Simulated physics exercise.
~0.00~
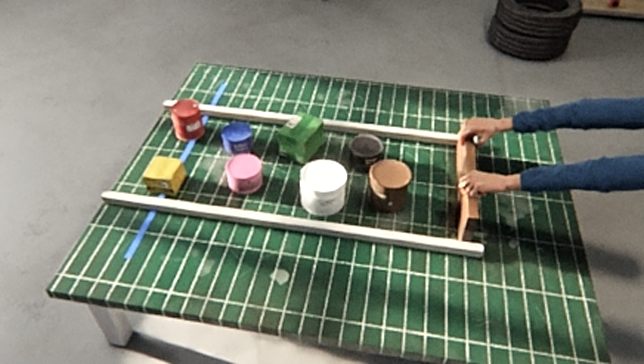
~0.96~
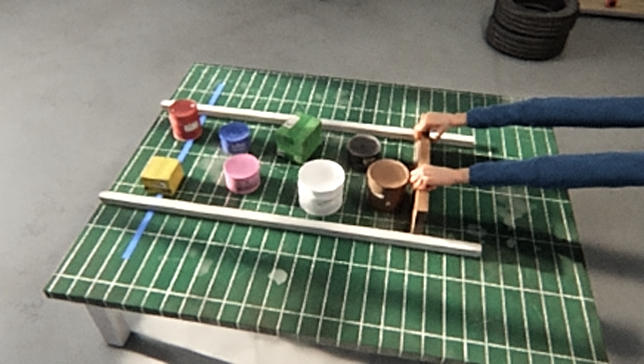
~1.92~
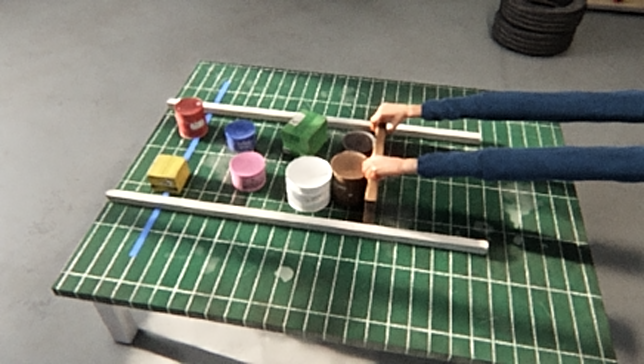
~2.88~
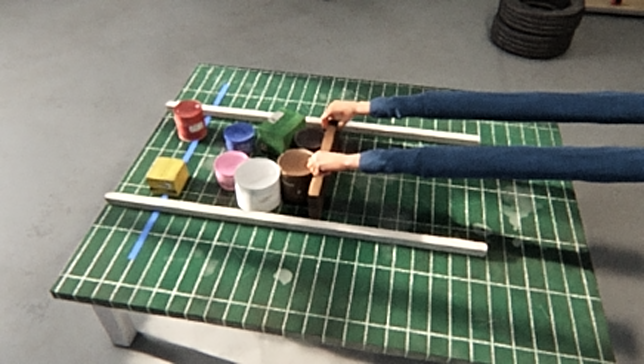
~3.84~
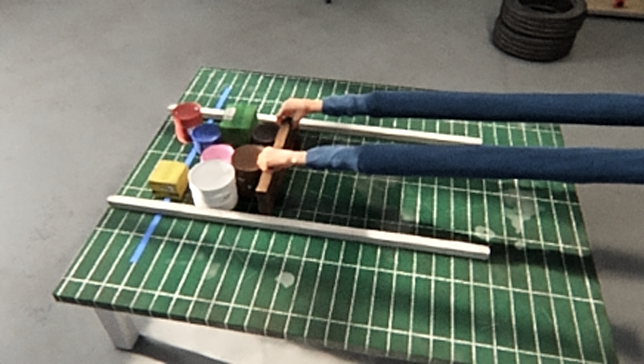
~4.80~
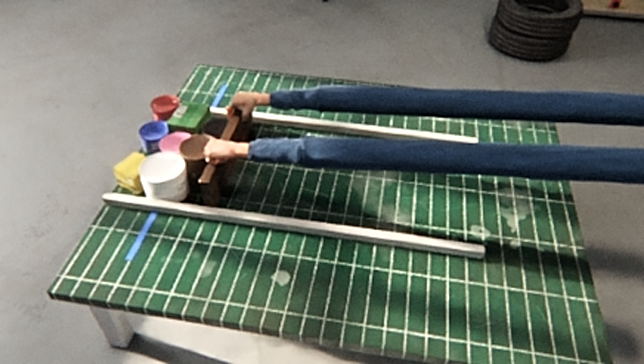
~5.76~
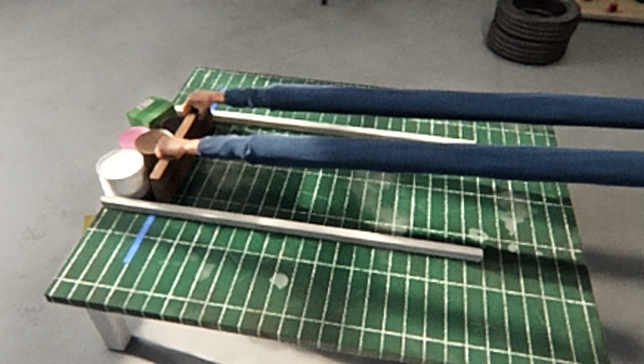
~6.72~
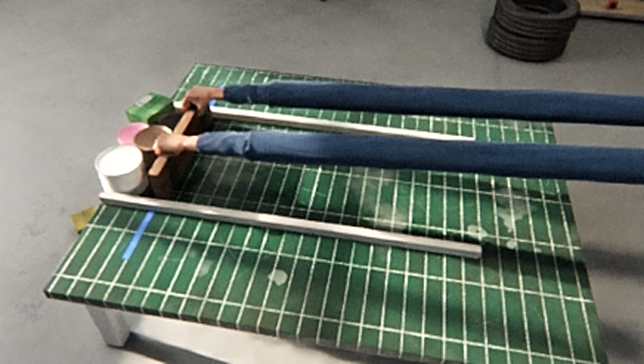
Two hands slid a wooden plank left across a green gridded table, gathering the pails and boxes into a bunch, until the red, blue and yellow ones dropped off the far left end and the rest stayed crowded at the edge.
